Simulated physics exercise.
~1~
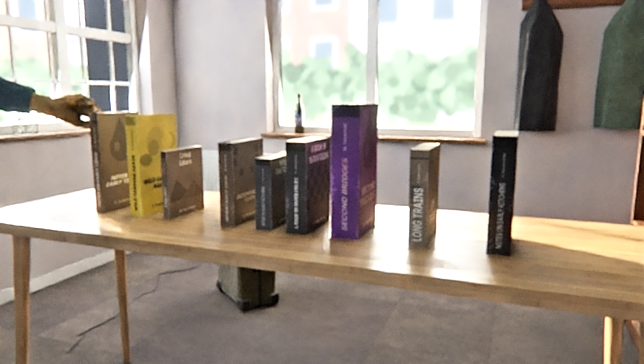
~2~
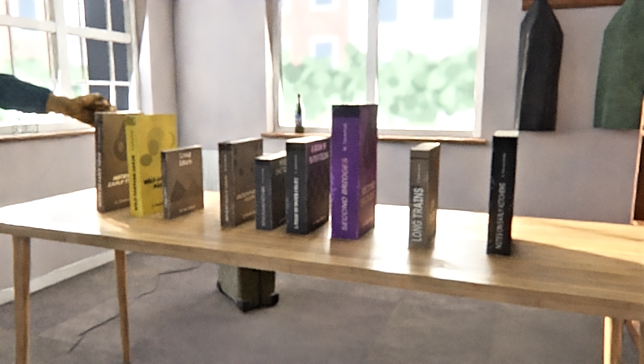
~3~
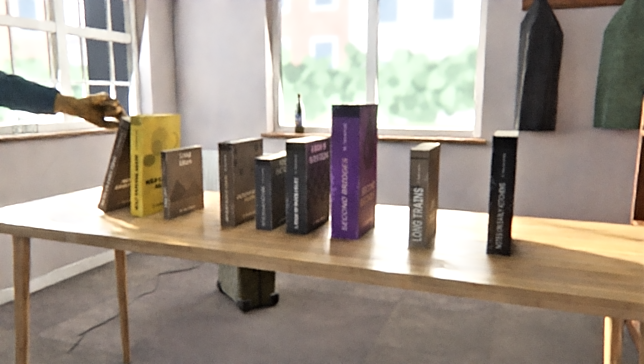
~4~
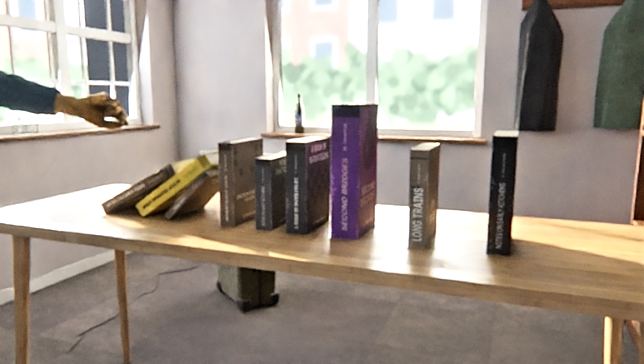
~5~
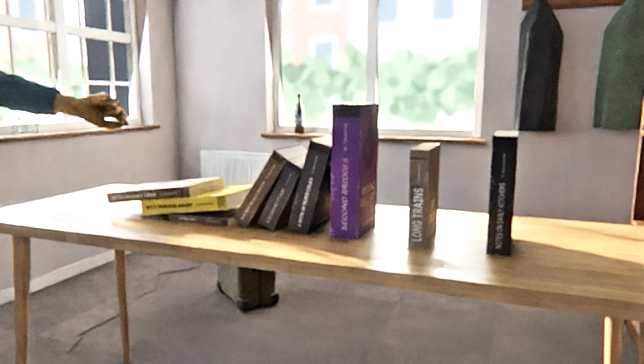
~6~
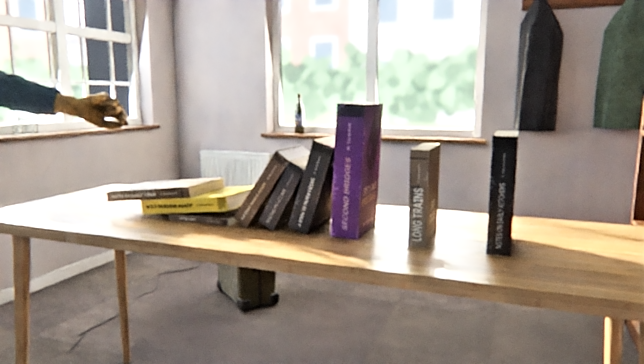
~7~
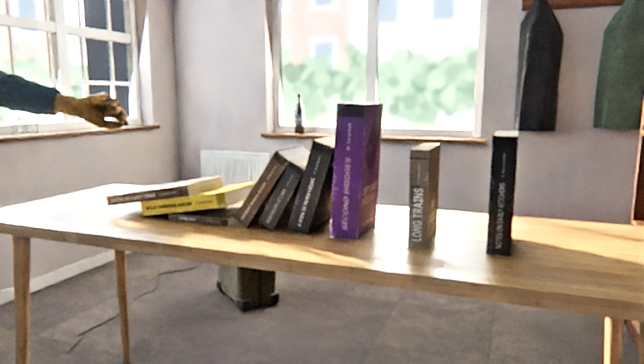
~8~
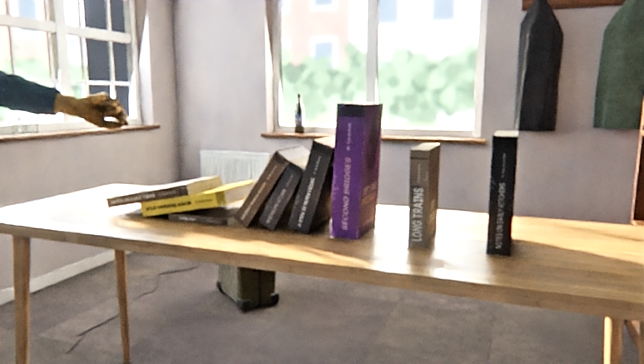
On a wooden table, a gloved hand tipping the leftmost book rightward, toppling the yellow one and others until the purple book stops them.
